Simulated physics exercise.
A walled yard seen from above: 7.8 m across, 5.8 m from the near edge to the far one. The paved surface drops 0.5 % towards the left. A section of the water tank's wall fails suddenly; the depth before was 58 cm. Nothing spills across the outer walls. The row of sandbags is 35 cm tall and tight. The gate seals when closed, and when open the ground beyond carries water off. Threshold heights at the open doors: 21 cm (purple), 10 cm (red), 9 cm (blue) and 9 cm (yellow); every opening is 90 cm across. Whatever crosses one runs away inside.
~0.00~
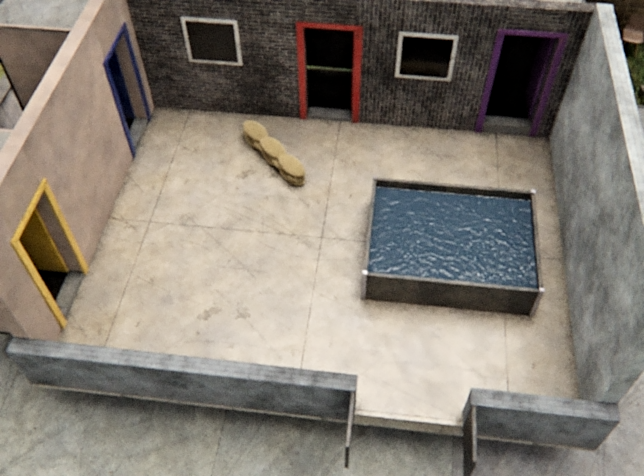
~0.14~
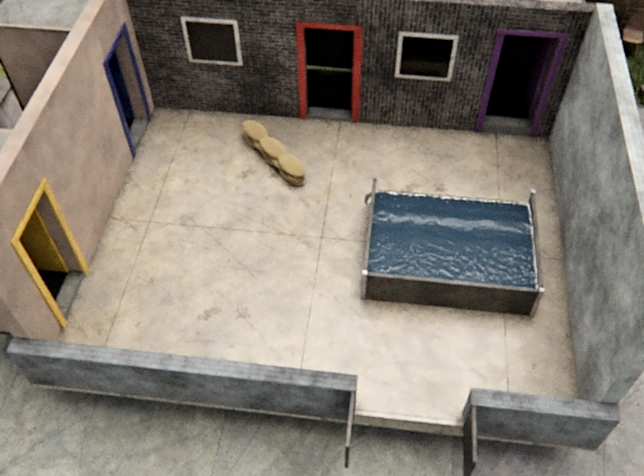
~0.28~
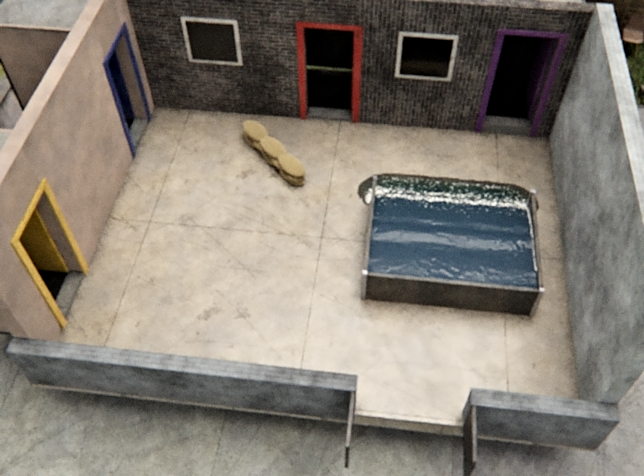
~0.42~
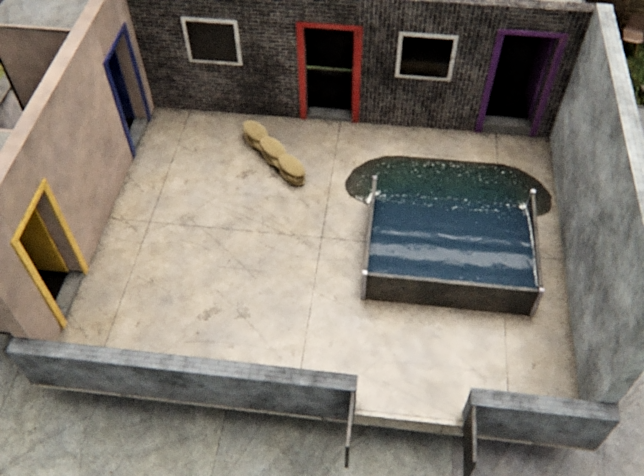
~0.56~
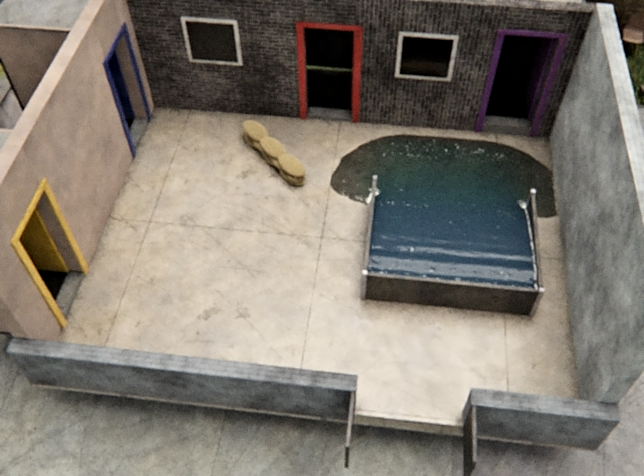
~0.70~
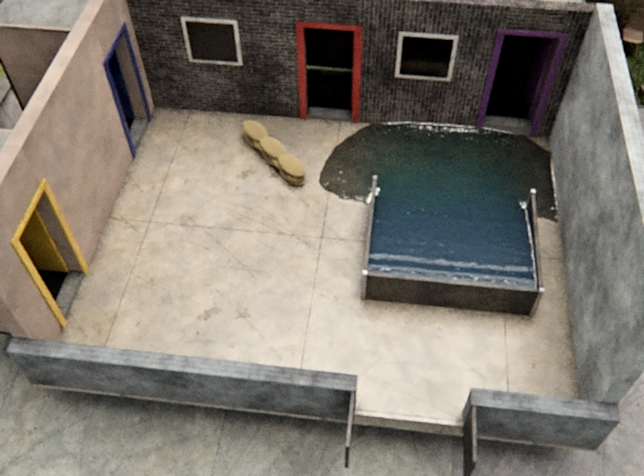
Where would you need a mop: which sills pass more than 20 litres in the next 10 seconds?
Within that time: At the purple door it exceeds the limit; at the red door it passes the limit; at the blue door it passes the limit; at the yellow door it stays under the limit.
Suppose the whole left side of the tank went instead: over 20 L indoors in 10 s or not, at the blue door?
Against that limit: Blue past it.
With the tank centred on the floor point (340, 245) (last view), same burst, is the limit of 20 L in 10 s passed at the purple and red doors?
Then: Purple under, red over.
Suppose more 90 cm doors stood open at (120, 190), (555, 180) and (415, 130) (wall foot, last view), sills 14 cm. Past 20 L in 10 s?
In that order: Under, past it, past it.
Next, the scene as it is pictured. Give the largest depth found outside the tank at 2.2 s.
About 38 cm.
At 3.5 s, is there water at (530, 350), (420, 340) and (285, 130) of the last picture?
In that order: Not reached, still dry, under water.
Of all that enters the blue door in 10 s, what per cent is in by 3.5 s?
Some 10 per cent by then.
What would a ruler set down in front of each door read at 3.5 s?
In cm: Purple 23, red 12, blue 18, yellow 0.
After 1.4 s water covers 20 % of the floor and is deepest (42 cm) near (426, 140); purple door 34 cm at the sill, 14 L in, red door 14 cm at the sill, 0 L in, blue door not reached, yellow door not reached.
After 2.2 s water covers 25 % of the floor and is deepest (38 cm) near (541, 142); purple door 38 cm at the sill, 67 L in, red door 18 cm at the sill, 13 L in, blue door not reached, yellow door not reached.
After 3.5 s water covers 35 % of the floor and is deepest (32 cm) near (278, 122); purple door 23 cm at the sill, 120 L in, red door 12 cm at the sill, 33 L in, blue door 18 cm at the sill, 9 L in, yellow door not reached.
After 6.0 s water covers 80 % of the floor and is deepest (17 cm) near (370, 129); purple door 9 cm at the sill, 123 L in, red door 17 cm at the sill, 75 L in, blue door 14 cm at the sill, 74 L in, yellow door 2 cm at the sill, 0 L in.
After 10.0 s water covers 90 % of the floor and is deepest (16 cm) near (522, 140); purple door 11 cm at the sill, 123 L in, red door 9 cm at the sill, 94 L in, blue door 6 cm at the sill, 85 L in, yellow door 10 cm at the sill, 0 L in.
